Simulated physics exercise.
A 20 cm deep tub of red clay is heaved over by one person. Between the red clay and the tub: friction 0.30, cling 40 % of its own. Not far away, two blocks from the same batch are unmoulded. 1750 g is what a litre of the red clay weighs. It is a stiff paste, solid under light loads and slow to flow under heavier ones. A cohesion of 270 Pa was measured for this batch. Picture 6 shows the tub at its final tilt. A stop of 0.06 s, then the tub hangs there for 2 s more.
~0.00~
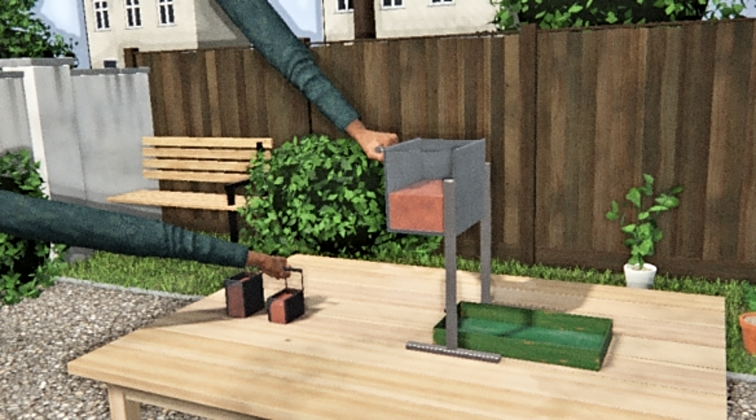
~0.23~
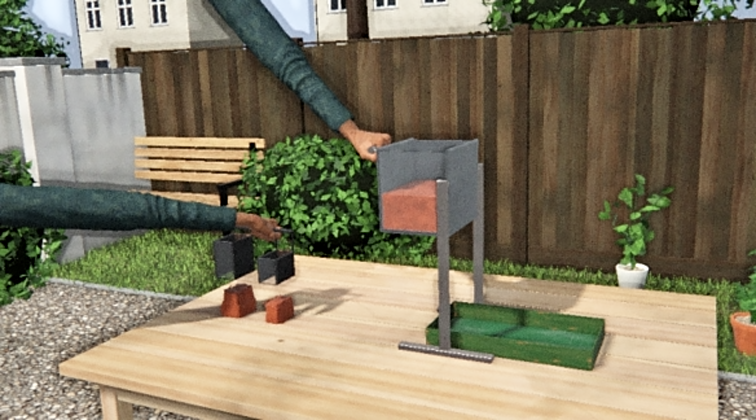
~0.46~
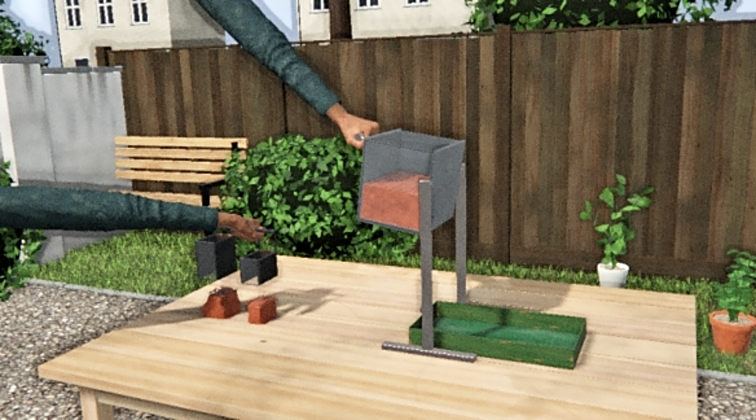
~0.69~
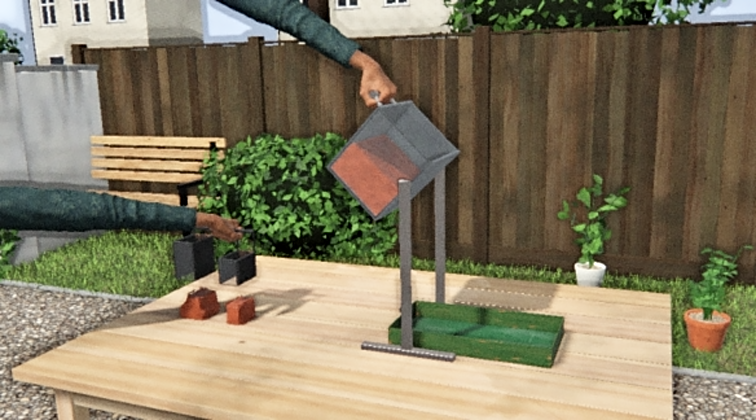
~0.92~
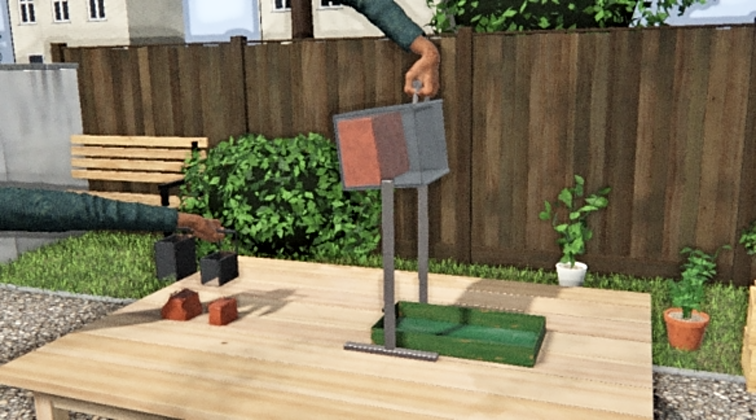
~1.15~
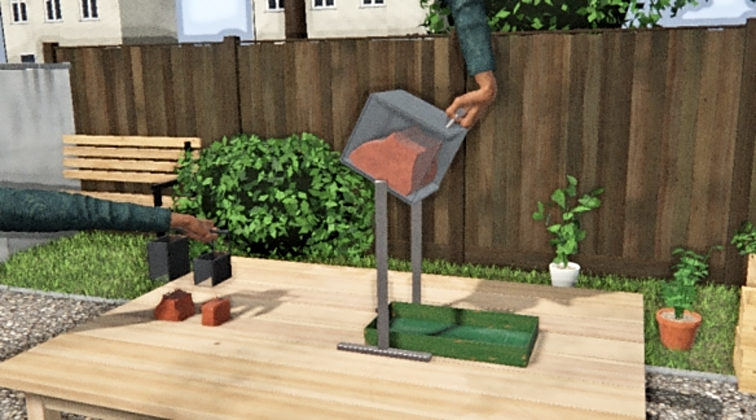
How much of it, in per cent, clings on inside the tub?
I would say close to 0 percent.
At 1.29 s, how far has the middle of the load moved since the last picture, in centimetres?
Some 11 cm.
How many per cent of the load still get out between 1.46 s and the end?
Roughly 0 percent of the load.
After 1.29 s, the tub is at 118 degrees and holds 49 %.
After 1.46 s, the tub is at 118 degrees and holds 0 %.
After 1.63 s, the tub is at 118 degrees and holds 0 %.
After 1.80 s, the tub is at 118 degrees and holds 0 %.
After 3.15 s, at the end, the tub is at 118 degrees and holds 0 %.
